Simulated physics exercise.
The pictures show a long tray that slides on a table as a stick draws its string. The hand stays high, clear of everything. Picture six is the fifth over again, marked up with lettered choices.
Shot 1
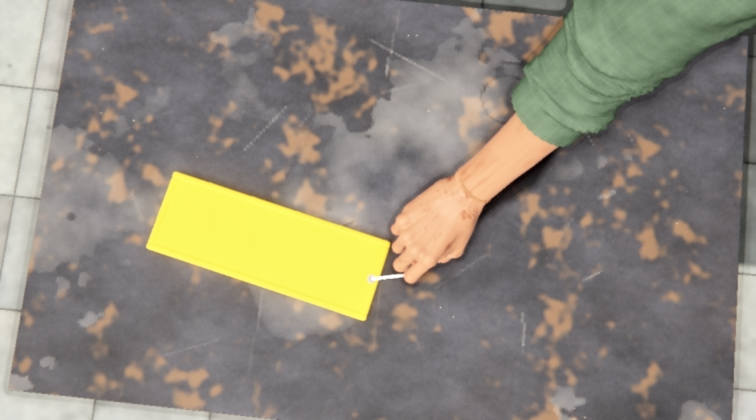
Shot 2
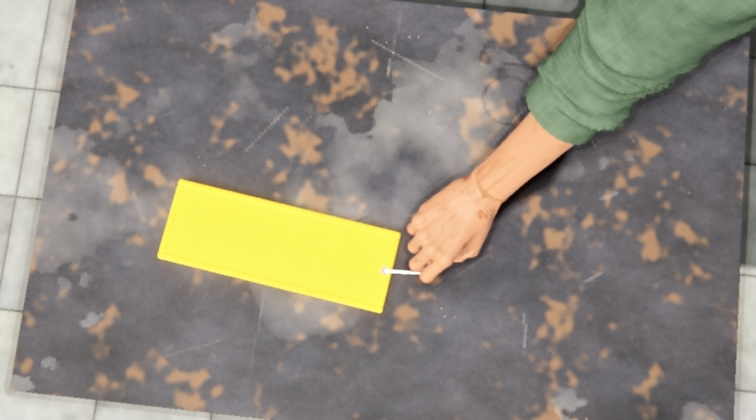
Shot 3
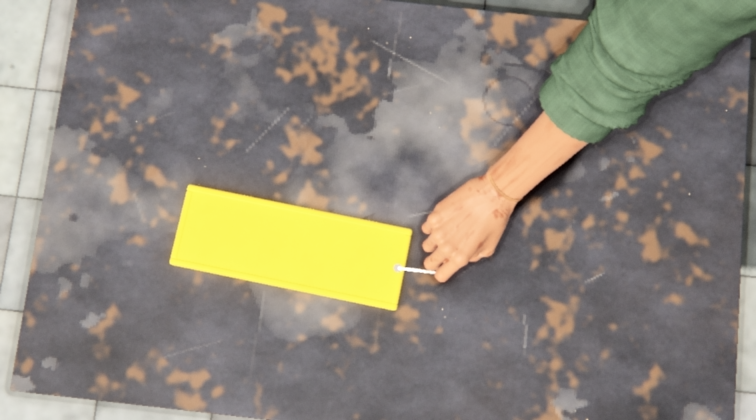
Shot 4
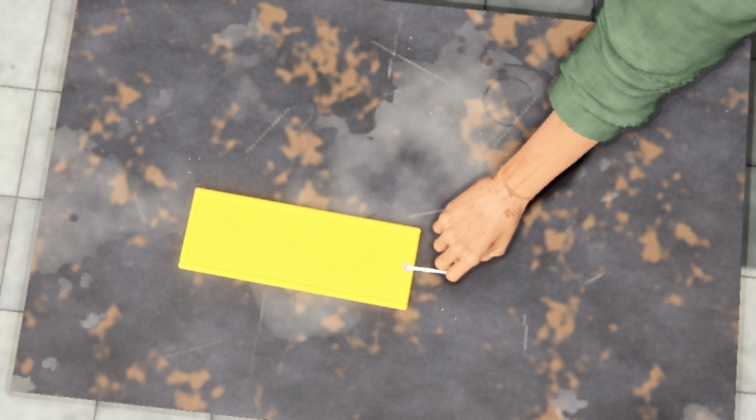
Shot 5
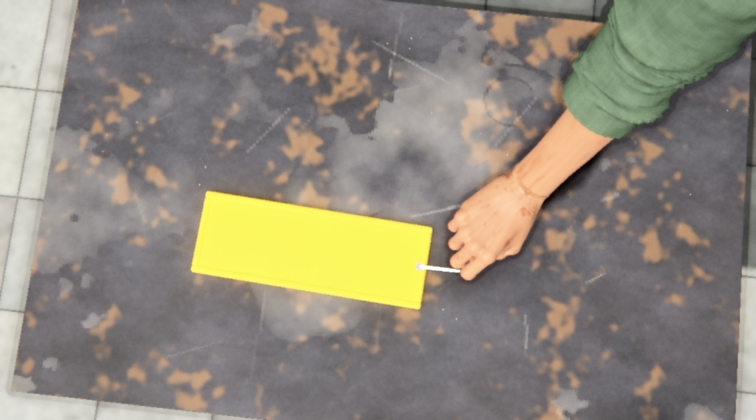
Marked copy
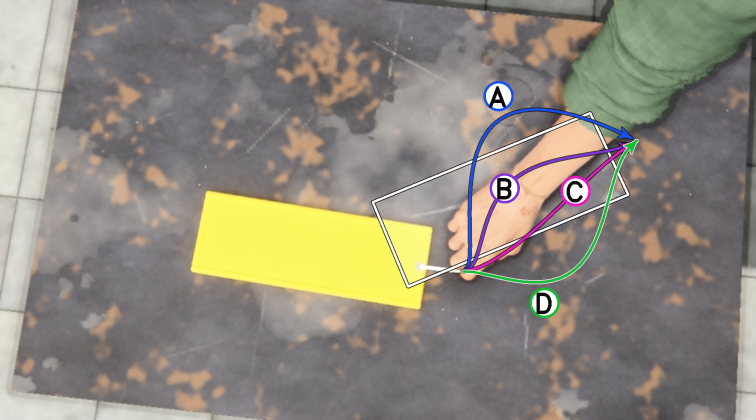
A hand in a green sleeve held a short white stick at the right end of a long yellow tray and drew it slightly rightward across the dark, blotchy table, the tray turning a little straighter.
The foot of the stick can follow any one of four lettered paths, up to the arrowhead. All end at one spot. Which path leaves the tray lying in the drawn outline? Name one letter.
C is the one.
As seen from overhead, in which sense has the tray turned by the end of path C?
It turns anticlockwise.
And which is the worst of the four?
A.
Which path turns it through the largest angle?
Path D.
On the marked copy, A from (464, 272) via (494, 124) to (632, 138); B from (464, 272) via (525, 172) to (632, 144); C from (464, 272) via (551, 215) to (634, 142); D from (464, 272) via (587, 257) to (637, 141); the outline at (501, 198).
With C. Early on, foot of the stick (531, 233), middle of the tray (379, 246).
Further on, foot of the stick (585, 182), middle of the tray (442, 227).
At the end, foot of the stick (636, 141), middle of the tray (500, 201); it lies in the outline.
As for the rest, A leaves its middle at (489, 163); B leaves its middle at (494, 186); D leaves its middle at (509, 217).
